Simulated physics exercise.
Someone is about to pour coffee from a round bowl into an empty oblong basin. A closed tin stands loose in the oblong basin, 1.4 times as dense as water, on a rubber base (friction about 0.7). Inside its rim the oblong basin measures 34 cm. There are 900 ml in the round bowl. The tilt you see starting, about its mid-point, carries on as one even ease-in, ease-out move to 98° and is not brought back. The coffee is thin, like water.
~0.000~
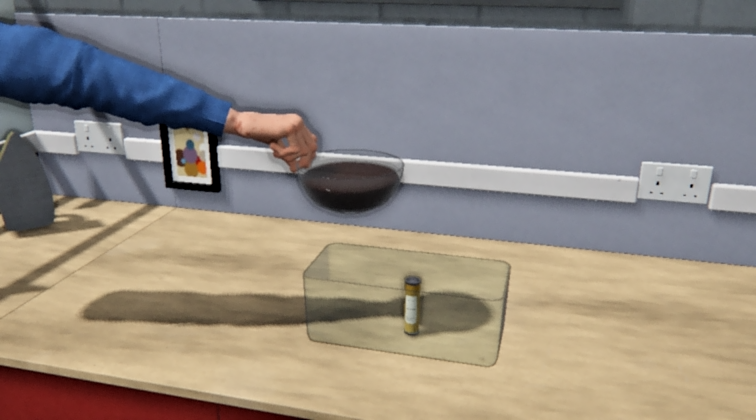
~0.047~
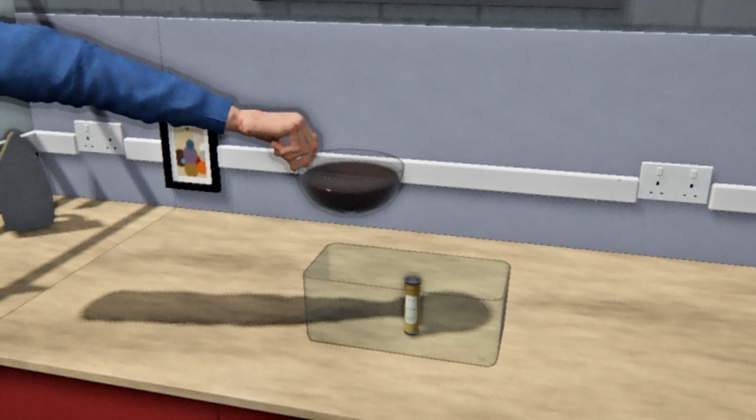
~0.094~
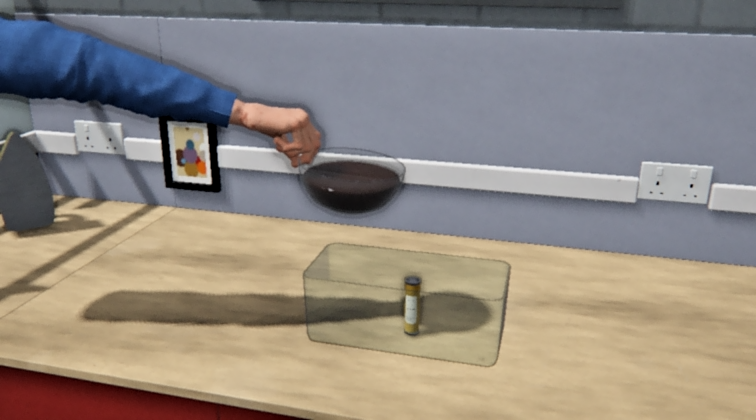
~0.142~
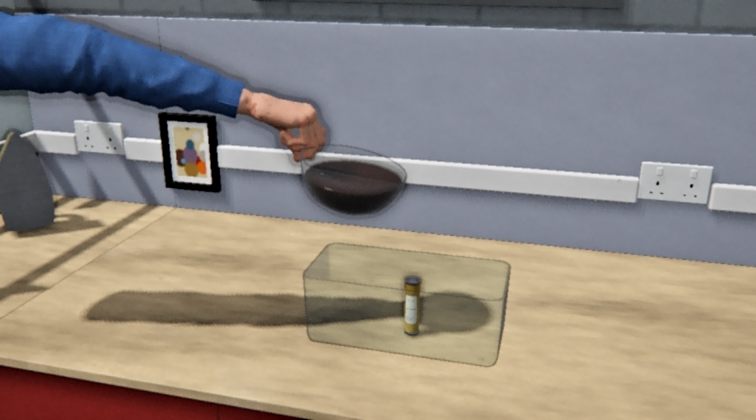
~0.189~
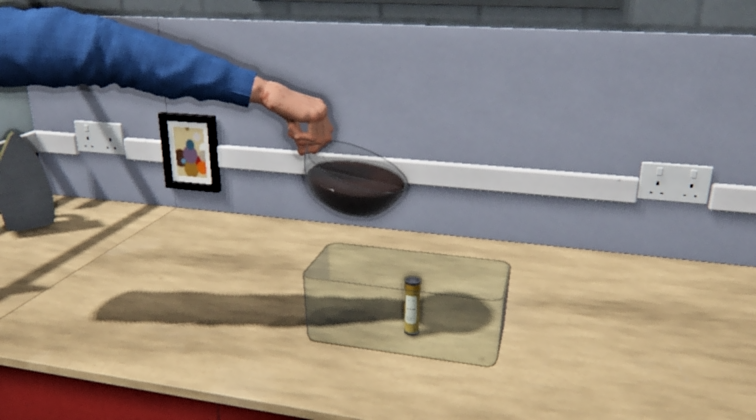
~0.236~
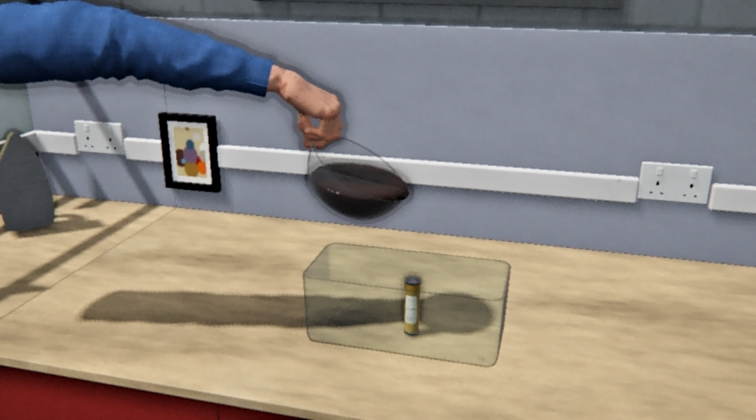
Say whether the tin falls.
The tin stays up.
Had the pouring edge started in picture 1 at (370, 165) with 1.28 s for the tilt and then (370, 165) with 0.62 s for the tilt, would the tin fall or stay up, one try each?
First it remains upright; then it falls.
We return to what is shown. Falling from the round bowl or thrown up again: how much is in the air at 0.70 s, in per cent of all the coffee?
Near 7 in a hundred.
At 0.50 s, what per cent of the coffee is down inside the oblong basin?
About 40 per cent.
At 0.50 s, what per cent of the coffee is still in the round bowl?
About 16 per cent.
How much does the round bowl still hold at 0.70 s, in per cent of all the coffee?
Near 1 in a hundred.
By 0.50 s the tilt is 89° and 15 per cent is still to pour; the tin stands where it began.
By 0.70 s the tilt is 98° and 1 per cent is still to pour; the tin stands where it began.
By 0.90 s the tilt is 98° and 0 per cent is still to pour; the tin stands where it began.
By 1.12 s the tilt is 98° and 0 per cent is still to pour; the tin stands where it began.
At rest the tin stands where it began.
